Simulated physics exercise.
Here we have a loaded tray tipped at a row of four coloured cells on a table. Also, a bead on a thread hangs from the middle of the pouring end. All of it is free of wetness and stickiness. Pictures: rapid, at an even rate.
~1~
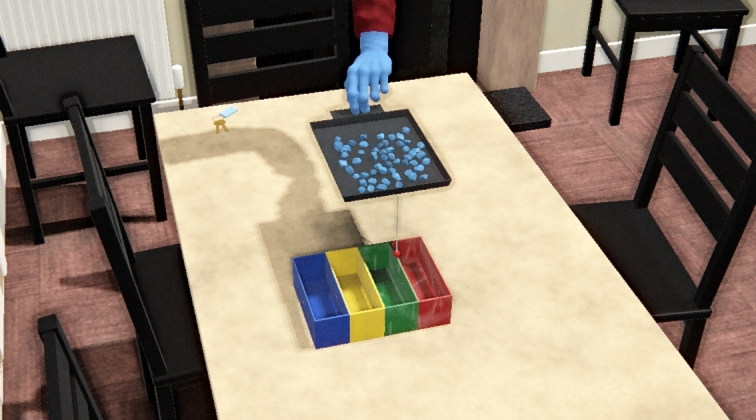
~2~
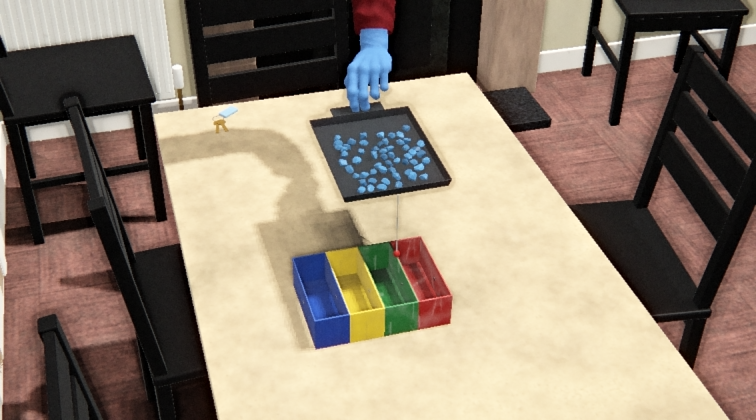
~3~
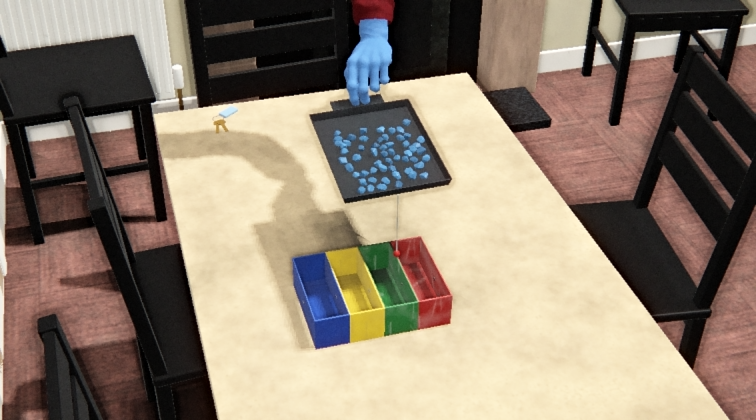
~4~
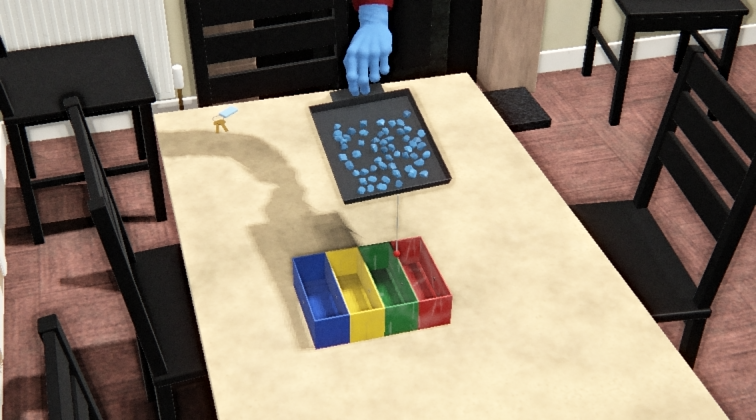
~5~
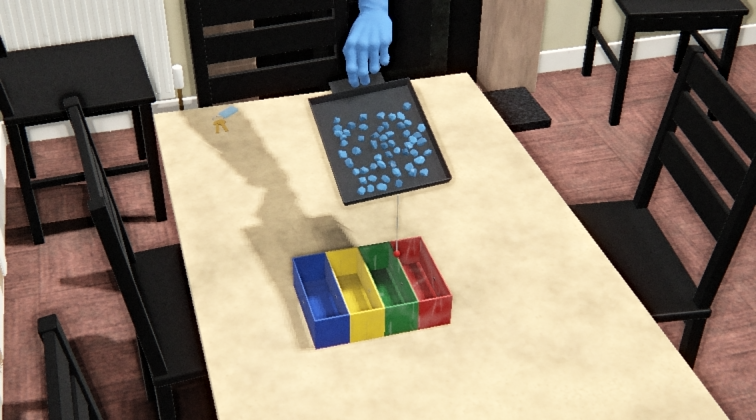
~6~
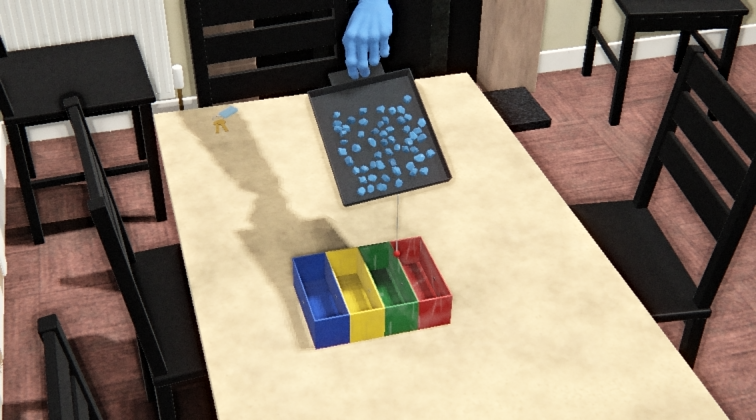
The footage shows a blue-gloved hand gradually raising the back of a dark tray of small blue stones, its front edge dipping slightly at the left, above a table holding blue, yellow, green and red compartments.
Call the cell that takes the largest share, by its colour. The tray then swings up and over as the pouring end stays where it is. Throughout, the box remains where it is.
Most goes to the yellow cell.
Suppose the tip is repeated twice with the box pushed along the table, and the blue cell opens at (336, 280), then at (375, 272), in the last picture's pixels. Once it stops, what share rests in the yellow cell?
Near 50 % and 20 %.
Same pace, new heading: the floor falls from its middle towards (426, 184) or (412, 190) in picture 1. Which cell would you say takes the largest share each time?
Try 1 - the cell in red. Try 2 - the red cell.
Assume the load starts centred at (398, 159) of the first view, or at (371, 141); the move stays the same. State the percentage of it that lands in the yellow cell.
50 per cent for the first try, 60 per cent for the second.
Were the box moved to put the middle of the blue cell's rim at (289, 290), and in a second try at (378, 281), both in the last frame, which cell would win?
For the first spot I'd say the green one, and for the second spot the blue one.
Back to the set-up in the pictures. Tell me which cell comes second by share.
Just behind the top cell comes the green cell.
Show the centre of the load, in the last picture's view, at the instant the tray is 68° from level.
I'd mark it close to (374, 196).
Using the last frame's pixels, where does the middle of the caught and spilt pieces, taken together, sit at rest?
The centre settles at about (369, 309).
Shortly afterwards, tray tipped steeply; the bulk on the tray; near a quarter falling or outside the box.
Next, tray tipped past a quarter turn; only a few on the tray; near a third in the yellow cell; near a quarter in the green cell; a little in the blue cell; a little in the red cell; near a quarter falling or outside the box.
Some moments later, tray tipped past a quarter turn; near half in the yellow cell; near a third in the green cell; a little in the blue cell; a little in the red cell; only a few falling or outside the box.
In the end, tray tipped past a quarter turn; near half in the yellow cell; near a third in the green cell; a little in the blue cell; a little in the red cell; only a few outside the box.
